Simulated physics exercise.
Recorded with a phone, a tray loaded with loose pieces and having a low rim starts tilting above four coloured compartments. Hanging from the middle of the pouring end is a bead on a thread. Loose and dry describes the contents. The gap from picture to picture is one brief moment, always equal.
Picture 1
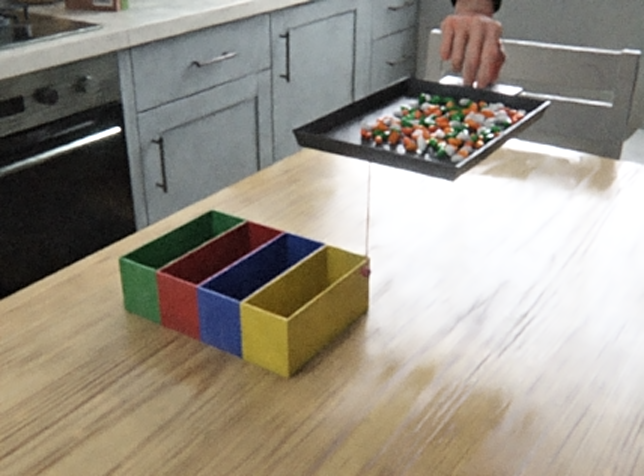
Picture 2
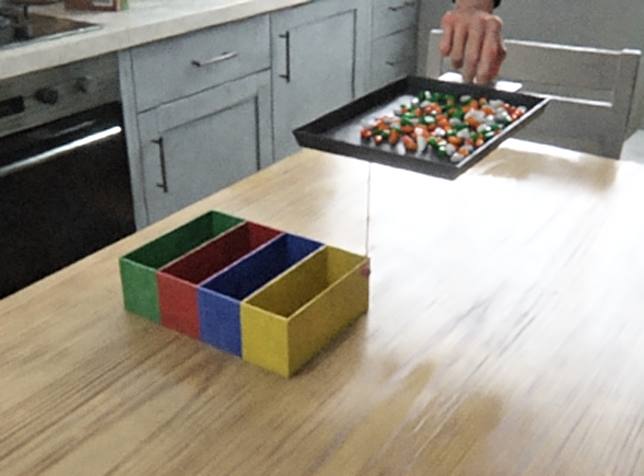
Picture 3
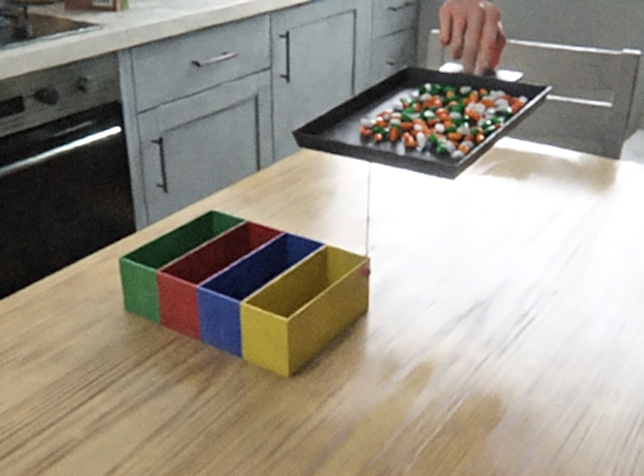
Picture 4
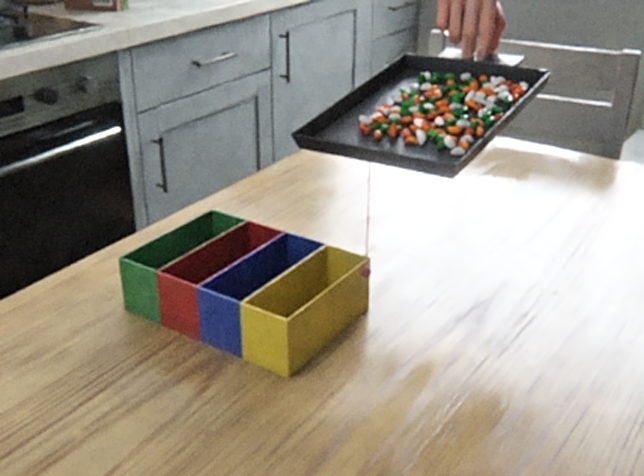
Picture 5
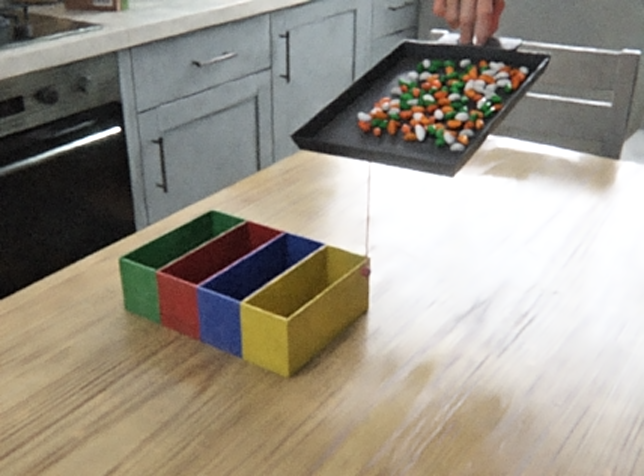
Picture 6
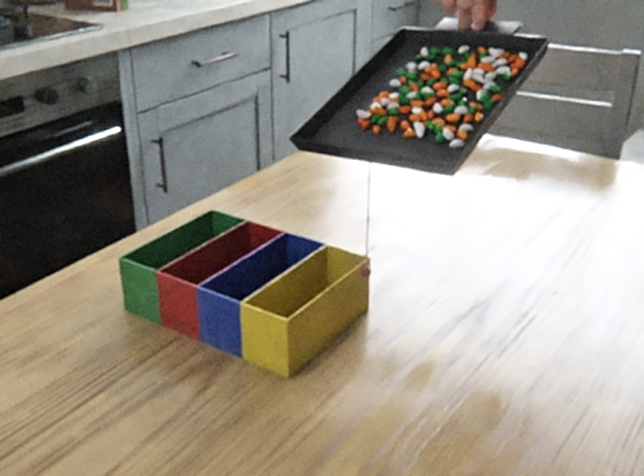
A hand steadily tilts a dark tray of colourful pieces near four coloured compartments.
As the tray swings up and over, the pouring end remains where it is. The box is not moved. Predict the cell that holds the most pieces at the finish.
I predict the yellow cell.
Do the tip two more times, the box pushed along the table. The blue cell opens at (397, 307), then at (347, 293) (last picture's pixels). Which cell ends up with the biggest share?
The answer is the green one for the first try and the red cell for the second.
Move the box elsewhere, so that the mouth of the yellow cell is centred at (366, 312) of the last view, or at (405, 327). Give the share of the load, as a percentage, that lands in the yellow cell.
First position: Some 20 %; second position: Some 10 %.
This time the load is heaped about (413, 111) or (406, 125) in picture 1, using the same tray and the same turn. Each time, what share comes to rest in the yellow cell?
Estimate: 50 % first, 40 % second.
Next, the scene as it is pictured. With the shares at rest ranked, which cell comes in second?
The answer would be blue.
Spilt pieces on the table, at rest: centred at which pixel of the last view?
About (334, 380).
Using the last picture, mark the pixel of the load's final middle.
Close to (294, 347), more or less.
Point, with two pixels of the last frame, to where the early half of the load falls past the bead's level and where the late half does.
The first part passes (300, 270); everything after passes (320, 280).
Just after the last frame, tray tipped steeply; almost all on the tray; just a few falling or outside the box.
A moment on, tray tipped right over; roughly half on the tray; about a tenth in the yellow cell; about a tenth in the blue cell; roughly a quarter falling or outside the box.
Further on, tray tipped past a quarter turn; roughly half in the yellow cell; roughly a quarter in the blue cell; roughly a third falling or outside the box.
When it is over, tray tipped past a quarter turn; roughly half in the yellow cell; roughly a quarter in the blue cell; not one in the red cell; not one in the green cell; roughly a third outside the box.
